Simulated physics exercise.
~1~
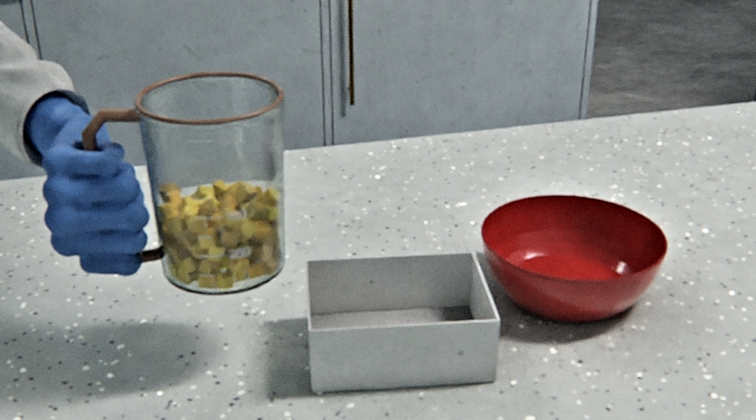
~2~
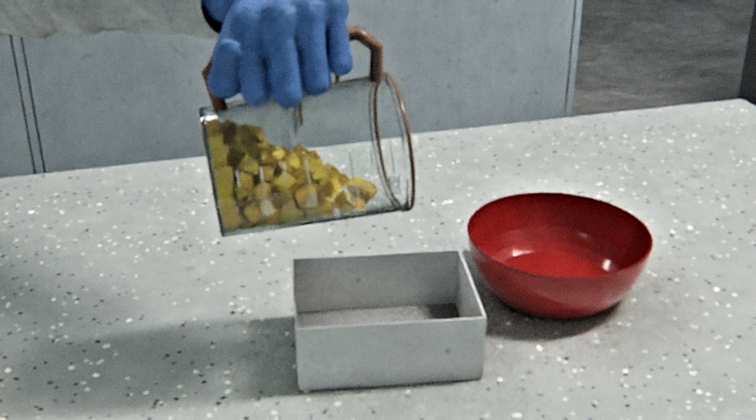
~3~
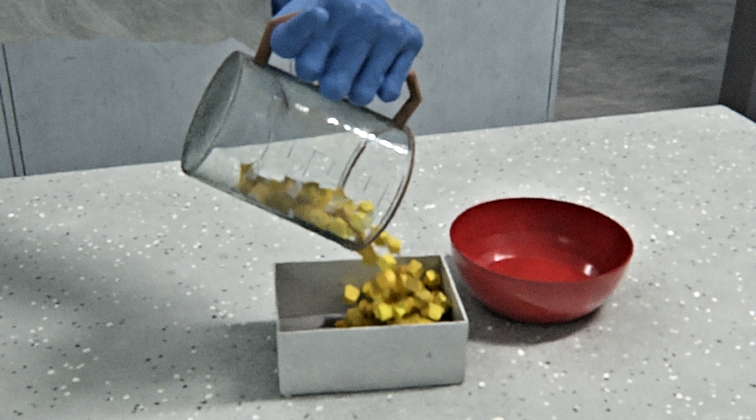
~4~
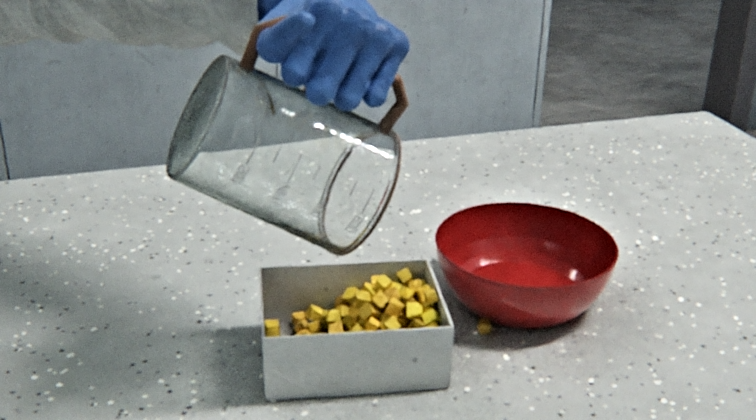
A blue-gloved hand tips a glass jug, pouring yellow cubes into a white tin until it empties.
